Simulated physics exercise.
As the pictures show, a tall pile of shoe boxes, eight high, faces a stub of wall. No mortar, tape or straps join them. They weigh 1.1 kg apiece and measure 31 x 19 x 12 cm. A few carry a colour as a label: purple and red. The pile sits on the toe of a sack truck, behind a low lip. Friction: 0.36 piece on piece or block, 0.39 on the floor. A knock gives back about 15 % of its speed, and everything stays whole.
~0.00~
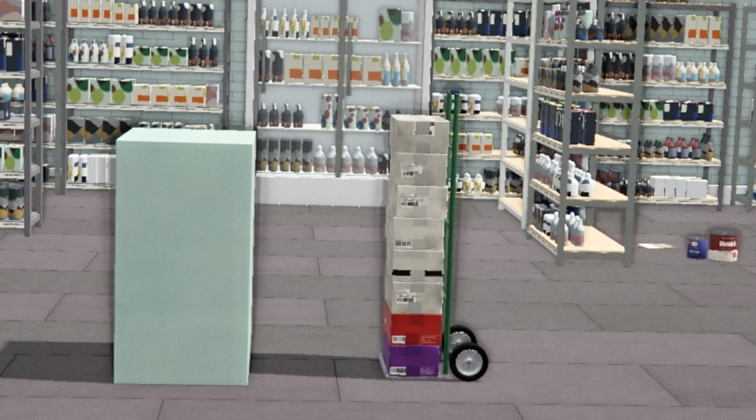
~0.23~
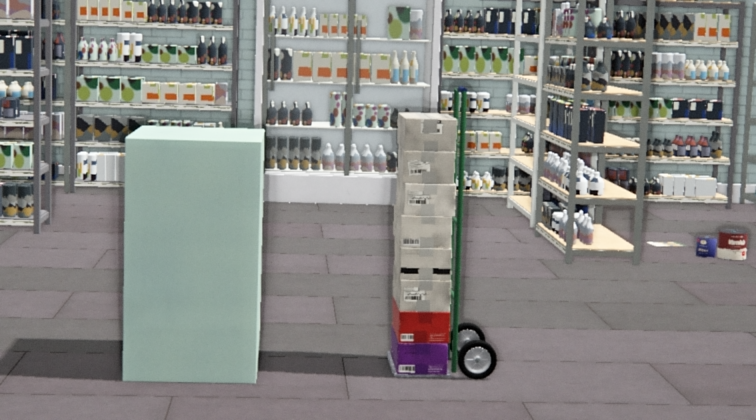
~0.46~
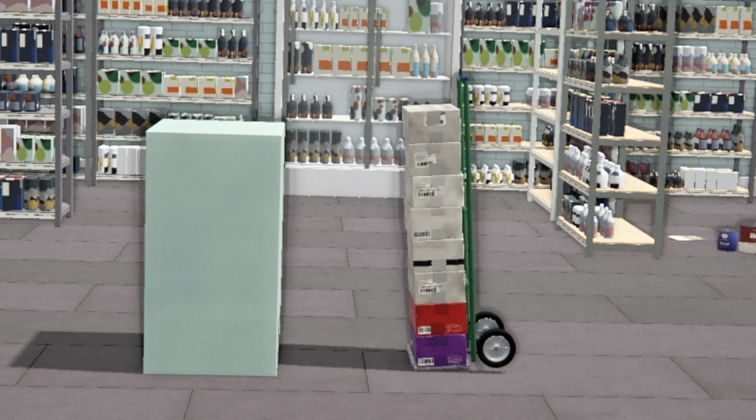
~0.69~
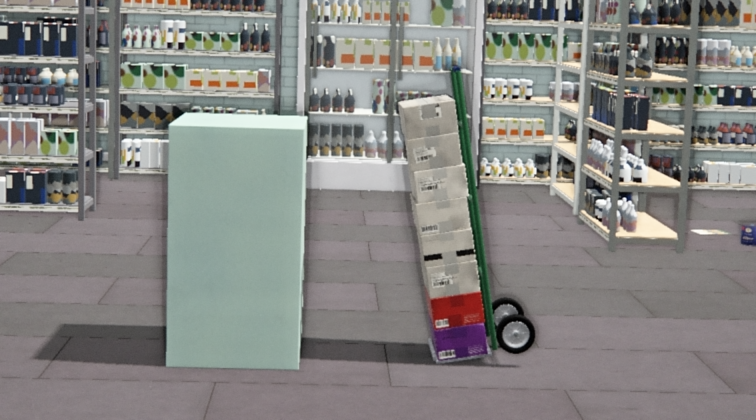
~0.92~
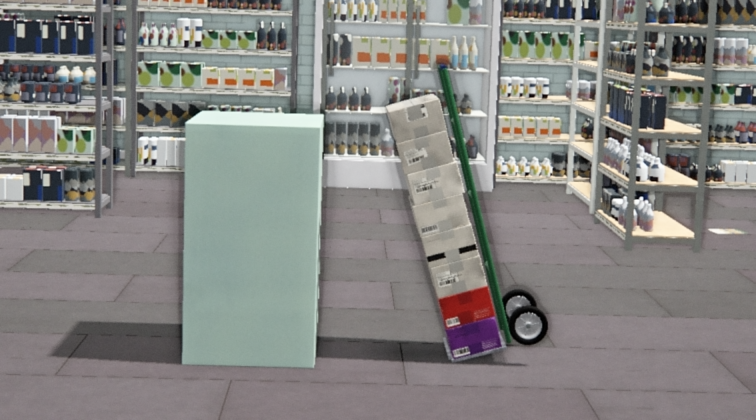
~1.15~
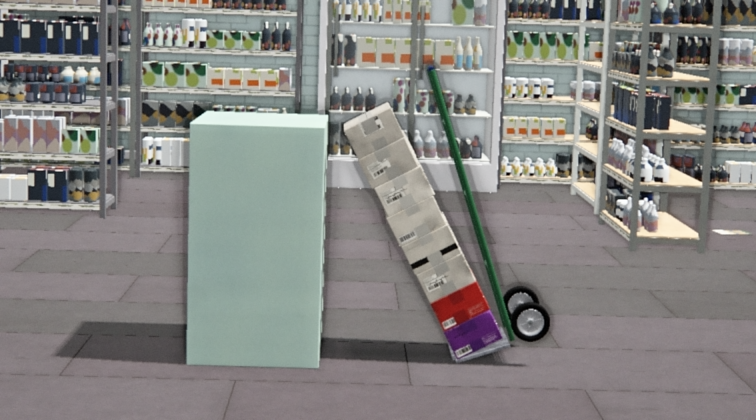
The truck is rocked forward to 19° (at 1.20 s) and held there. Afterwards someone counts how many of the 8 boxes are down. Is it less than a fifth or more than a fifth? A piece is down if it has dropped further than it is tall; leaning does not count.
The part is less than a fifth.
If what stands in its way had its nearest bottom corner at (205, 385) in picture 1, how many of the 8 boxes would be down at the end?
In that case 6.
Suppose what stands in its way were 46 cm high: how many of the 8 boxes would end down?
In that case 5.
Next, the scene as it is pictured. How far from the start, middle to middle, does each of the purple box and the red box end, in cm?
Moved: Purple 5, red 15.
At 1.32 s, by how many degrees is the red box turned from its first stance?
Some 40°.
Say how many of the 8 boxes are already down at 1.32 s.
At that moment 0.
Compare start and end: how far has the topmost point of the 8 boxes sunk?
About 2 cm.
Around 1.21 s, none of the 8 boxes down, 8 disturbed; purple box tipped 33°; red box tipped 33°.
Around 1.32 s, none of the 8 boxes down, 8 disturbed; purple box tipped 38°; red box tipped 38°.
Finally (2.3 s), none of the 8 boxes down, 8 disturbed; red box tipped 38°; purple box tipped 38°. That is 0 per cent. Seen by the last camera, middles, red box near (440, 305), purple box near (466, 323).
